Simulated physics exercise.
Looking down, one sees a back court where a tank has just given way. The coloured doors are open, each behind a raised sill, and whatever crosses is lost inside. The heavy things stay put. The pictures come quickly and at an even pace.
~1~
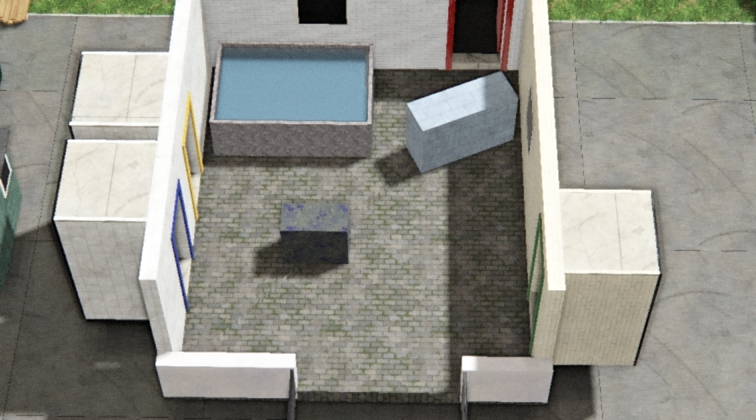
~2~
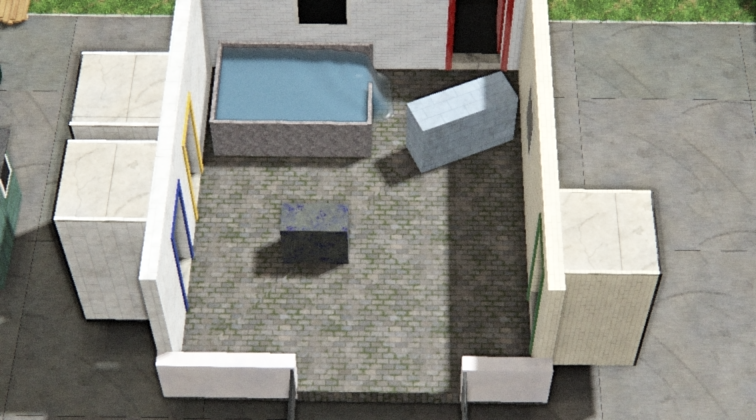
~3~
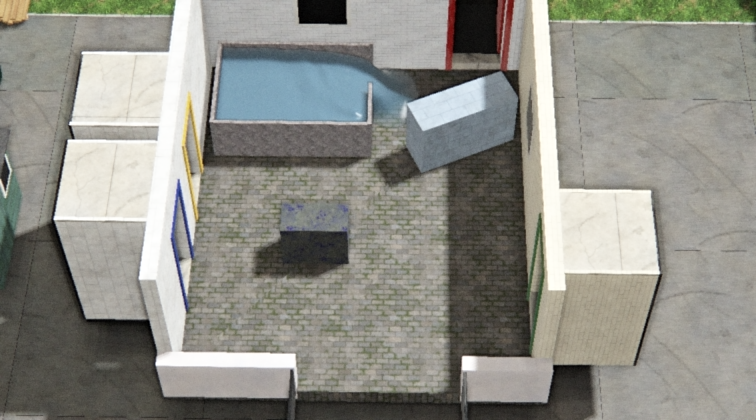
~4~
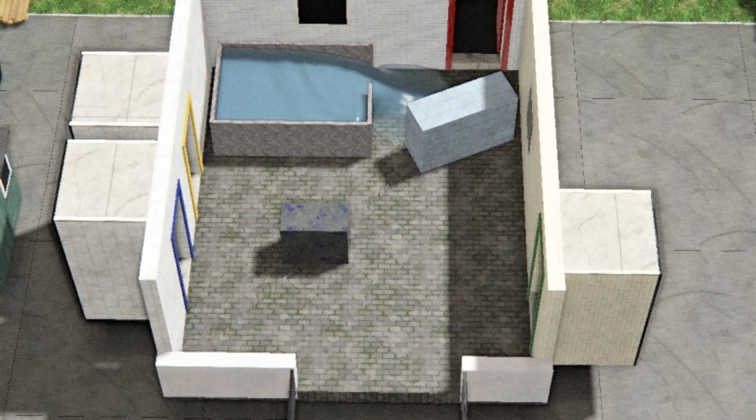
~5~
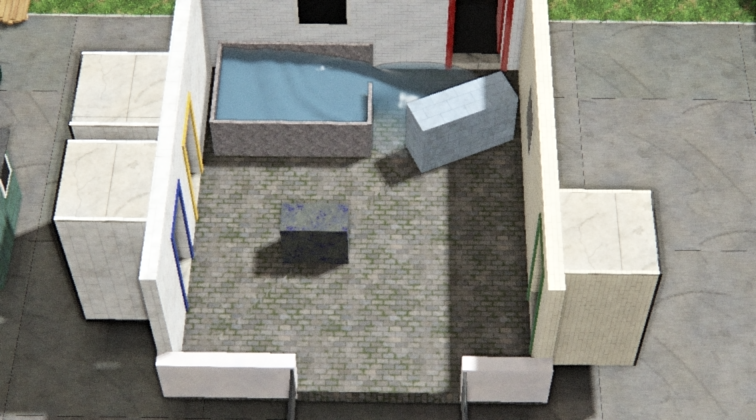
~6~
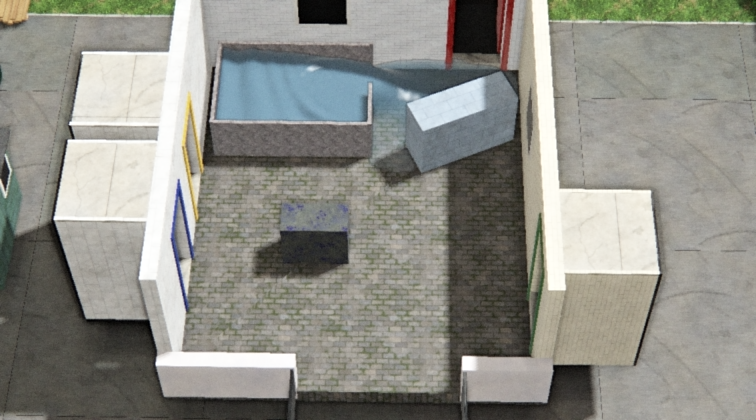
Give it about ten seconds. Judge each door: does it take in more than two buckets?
The green door stays inside what's allowed there, the yellow door stays inside what's allowed there, the blue door stays inside what's allowed there, the red door goes beyond what's allowed there.
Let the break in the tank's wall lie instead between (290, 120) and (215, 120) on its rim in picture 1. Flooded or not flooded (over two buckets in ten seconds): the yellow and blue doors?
The yellow door ends up above, while the blue door ends up above.
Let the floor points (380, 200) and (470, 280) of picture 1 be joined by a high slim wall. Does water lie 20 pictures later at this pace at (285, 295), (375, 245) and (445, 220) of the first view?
Results in sequence: Bone-dry / bone-dry / swamped.
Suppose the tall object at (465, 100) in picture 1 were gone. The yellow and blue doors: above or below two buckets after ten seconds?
Finding: Yellow remains within bounds; blue remains within bounds.
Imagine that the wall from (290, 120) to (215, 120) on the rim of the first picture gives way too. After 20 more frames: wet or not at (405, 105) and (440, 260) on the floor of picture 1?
One after the other: Not flooded, awash.
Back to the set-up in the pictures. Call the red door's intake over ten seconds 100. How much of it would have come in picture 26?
It works out at roughly 55 percent of the ten-second total.
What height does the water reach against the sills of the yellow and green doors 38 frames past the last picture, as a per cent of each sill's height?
First around 60 percent, second around 10 percent.
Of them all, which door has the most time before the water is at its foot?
I'd go with the blue one.
A moment on, water covers 15 % of the floor; the green door not reached, the yellow door not reached, the blue door not reached, the red door wet at the sill, nothing in.
Next, water covers 25 % of the floor; the green door not reached, the yellow door not reached, the blue door not reached, the red door over two buckets in.
Then, water covers 50 % of the floor; the green door wet at the sill, nothing in, the yellow door not reached, the blue door not reached, the red door far over two buckets in.
Later, water covers 75 % of the floor; the green door wet at the sill, nothing in, the yellow door wet at the sill, nothing in, the blue door not reached, the red door far over two buckets in.
In the end, water covers 90 % of the floor; the green door wet at the sill, nothing in, the yellow door under two buckets in, the blue door wet at the sill, nothing in, the red door far over two buckets in.
